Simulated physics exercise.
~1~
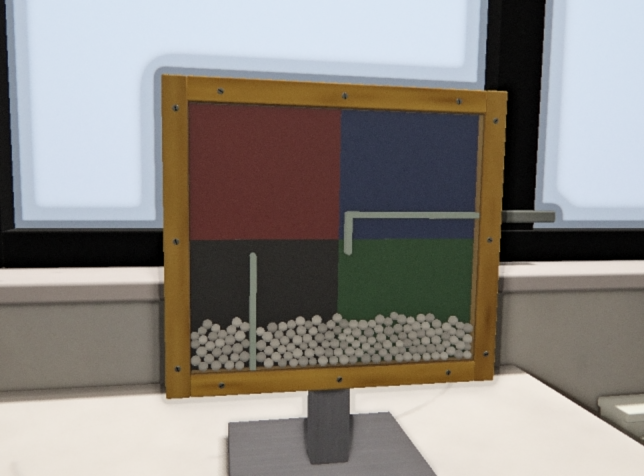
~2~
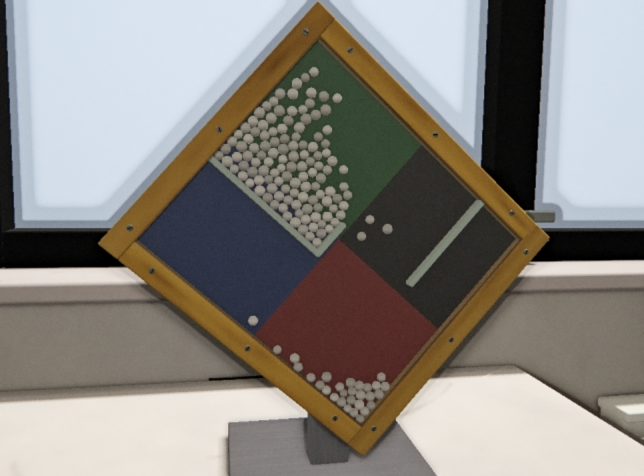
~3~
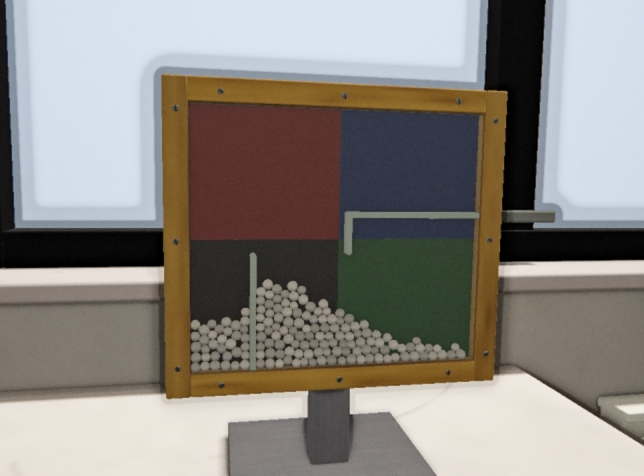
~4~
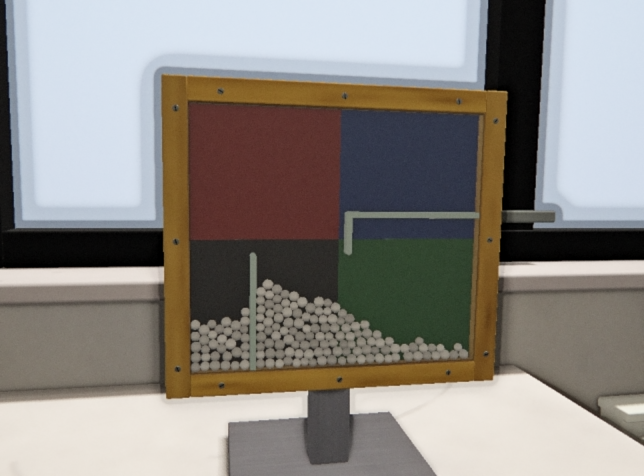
By a window, a framed box of white balls turns over, then rests upright, balls heaped left.
